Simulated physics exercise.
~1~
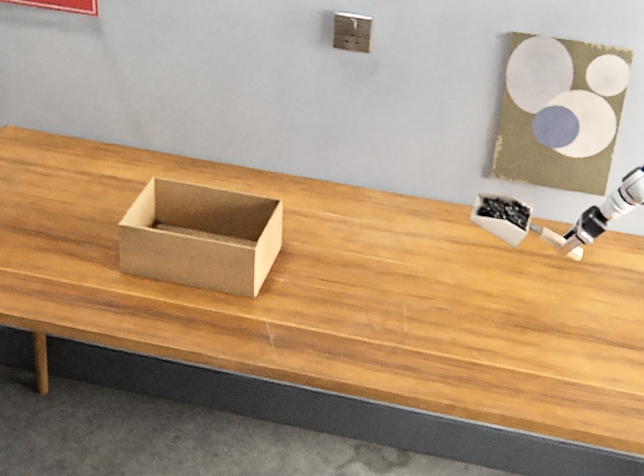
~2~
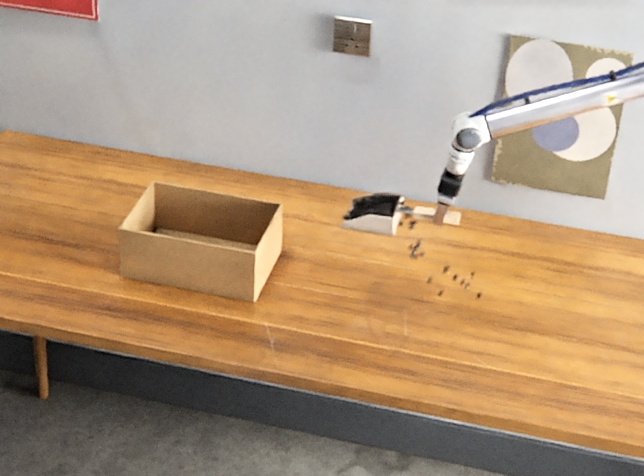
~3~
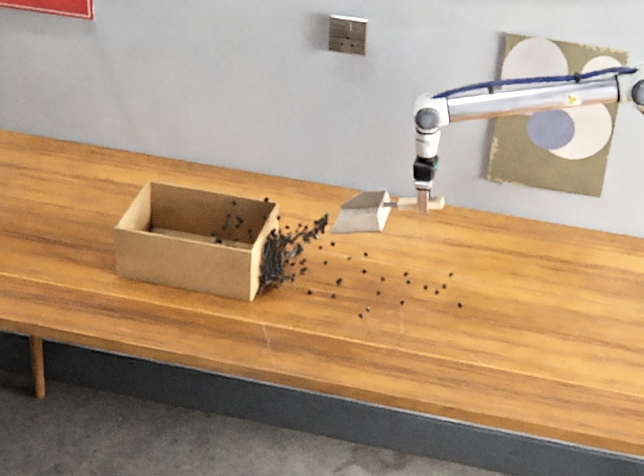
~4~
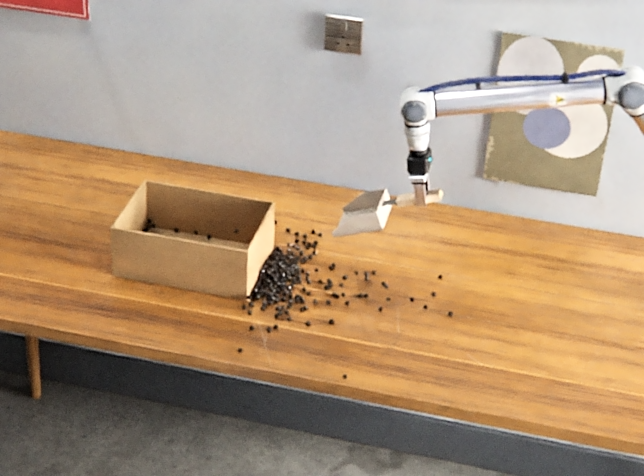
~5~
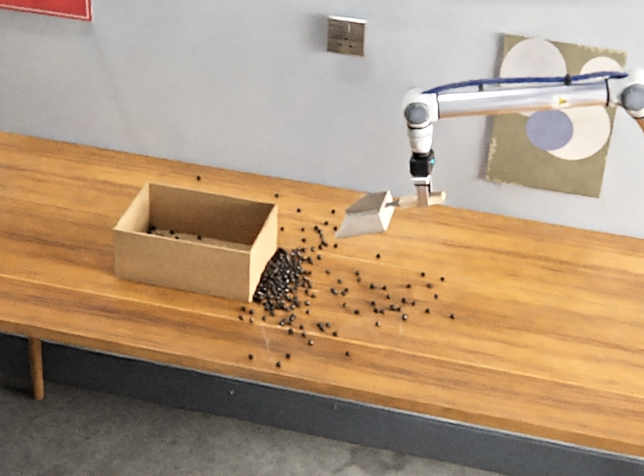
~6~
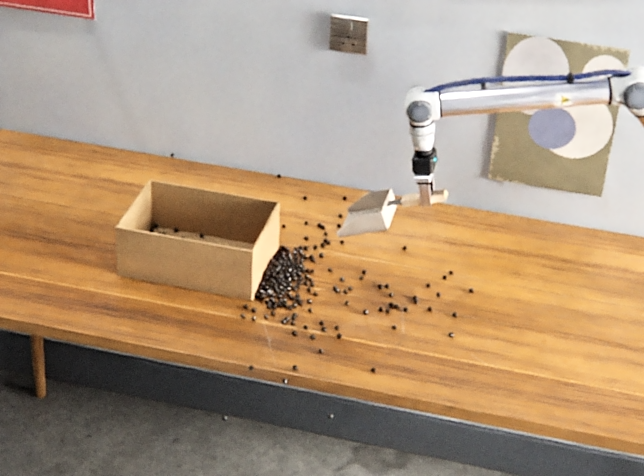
Small dark beads spilled across the wooden table as a robot arm swung a loaded scoop left toward an open box and tipped it too early, leaving most piled against the box's right side, only a few inside, and the scoop empty.
